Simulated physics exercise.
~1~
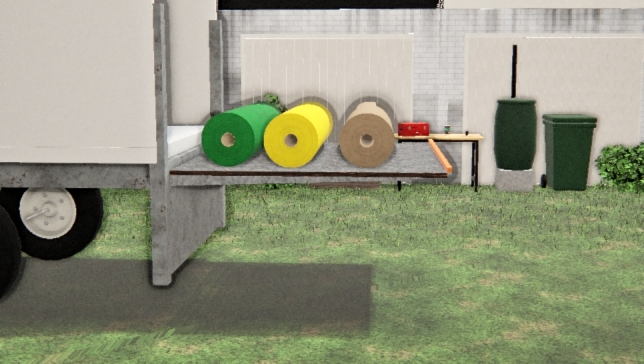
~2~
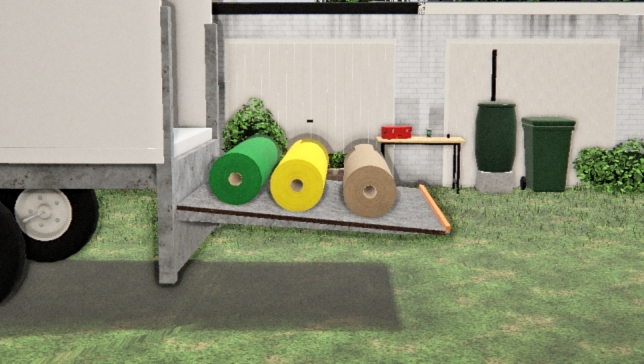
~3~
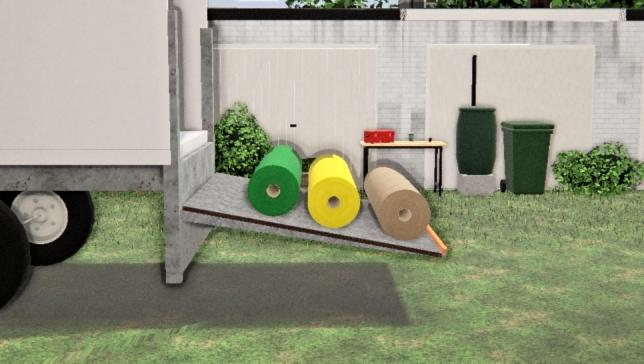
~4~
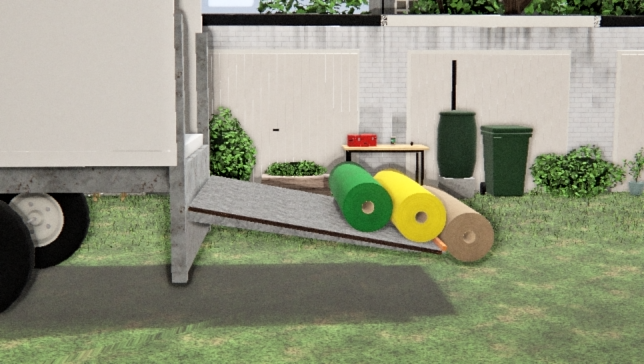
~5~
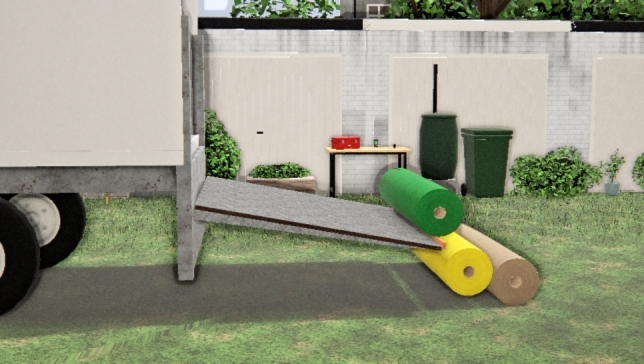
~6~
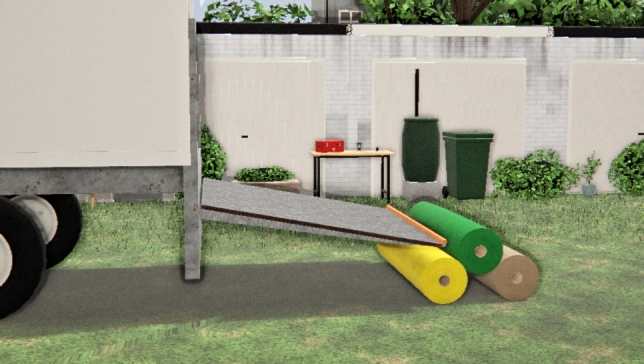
The footage shows a lorry's tail-lift lowering and tilting down to the right with green, yellow and brown rolls on it. The brown roll goes over the edge first, followed by yellow, then green, and all three end up piled together on the grass by the lift's tip.
